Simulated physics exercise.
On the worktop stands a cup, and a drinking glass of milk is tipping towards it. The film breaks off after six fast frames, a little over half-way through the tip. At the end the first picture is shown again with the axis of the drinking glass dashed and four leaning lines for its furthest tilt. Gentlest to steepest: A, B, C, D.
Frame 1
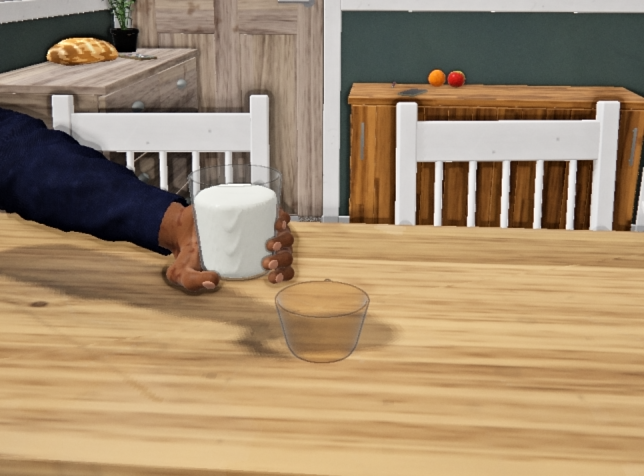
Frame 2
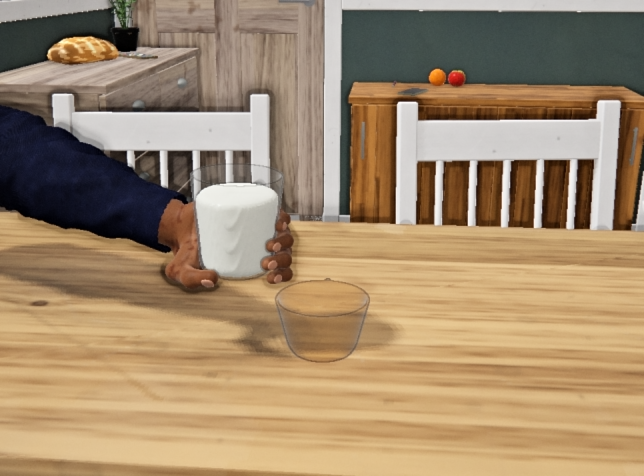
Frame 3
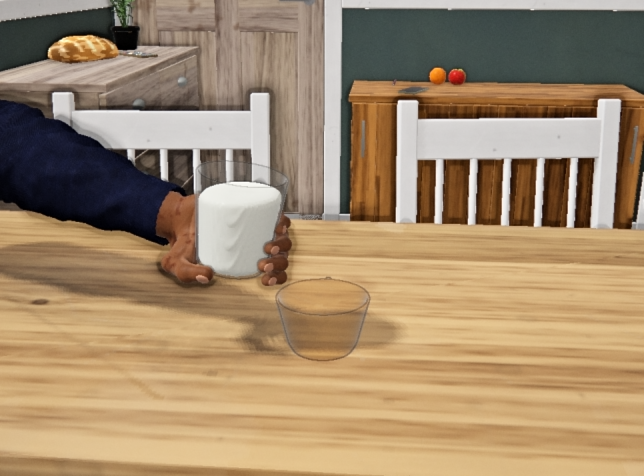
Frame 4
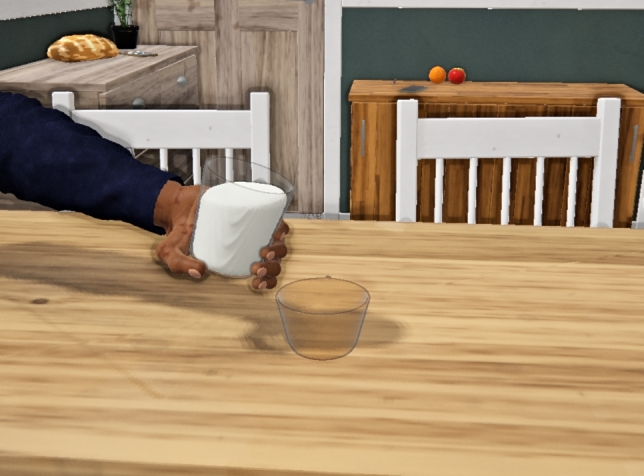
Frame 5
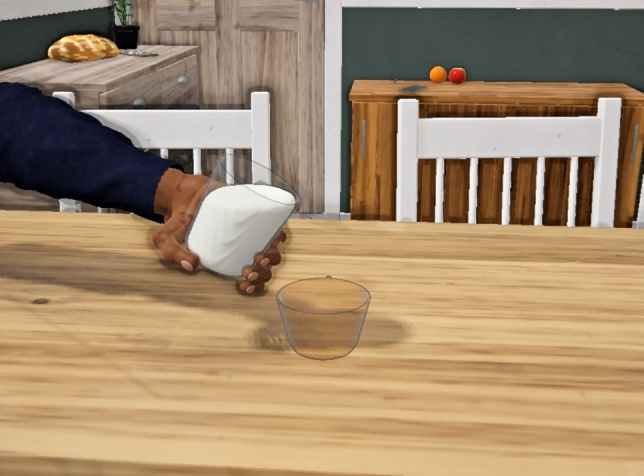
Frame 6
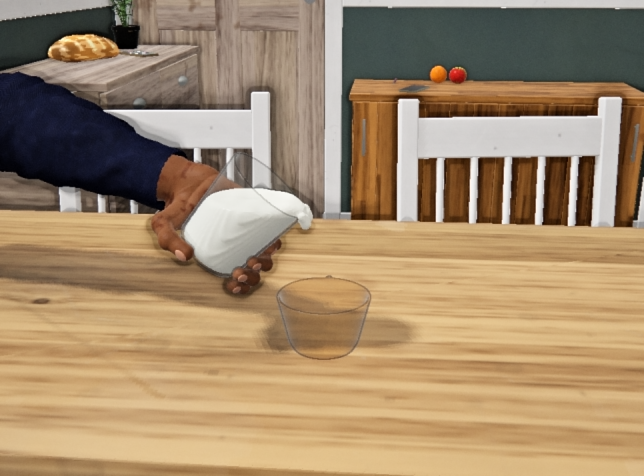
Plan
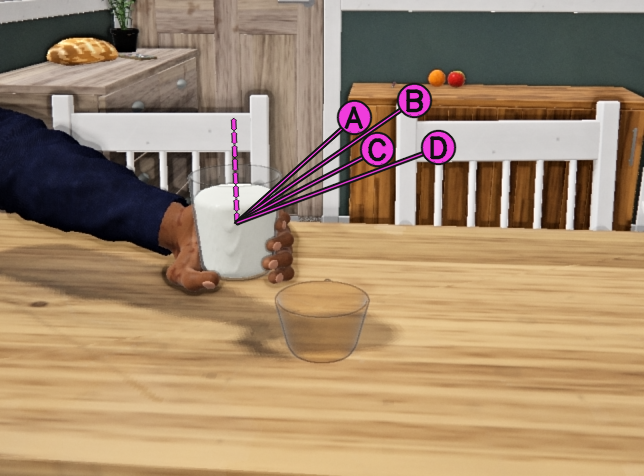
The video shows a hand in a dark blue sleeve holding a glass of milk above a wooden table near an empty clear cup. The hand gradually tilts the glass to the right, and milk begins to emerge over its lip.
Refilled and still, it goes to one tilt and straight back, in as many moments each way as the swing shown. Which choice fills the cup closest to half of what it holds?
The best line is C.
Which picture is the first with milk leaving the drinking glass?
Picture 6.
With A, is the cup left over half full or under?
Under half.
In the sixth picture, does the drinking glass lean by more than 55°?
No, it does not.
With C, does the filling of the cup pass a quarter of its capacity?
Yes, it does.
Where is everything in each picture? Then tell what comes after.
The first frame shows upright, lip at (278, 176); rim of the cup round (322, 298); nothing has left yet.
The second frame shows tipped about 2°, lip at (280, 176); nothing has left yet.
The third frame shows tipped about 8°, lip at (286, 180); nothing has left yet.
The fourth frame shows tipped about 18°, lip at (292, 188); nothing has left yet.
The fifth frame shows tipped about 30°, lip at (298, 200); nothing has left yet.
The sixth frame shows tipped about 42°, lip at (302, 213); milk is over the lip, down to (306, 224).
On the marked copy, A at (342, 128); B at (400, 110); C at (362, 157); D at (423, 153).
For line A, the cup ends with about 23 % of what it can hold.
For line B, the cup ends with about 36 % of what it can hold.
For line C, the cup ends with about 52 % of what it can hold.
For line D, the cup ends with about 64 % of what it can hold; 5 % of the milk is spilt.
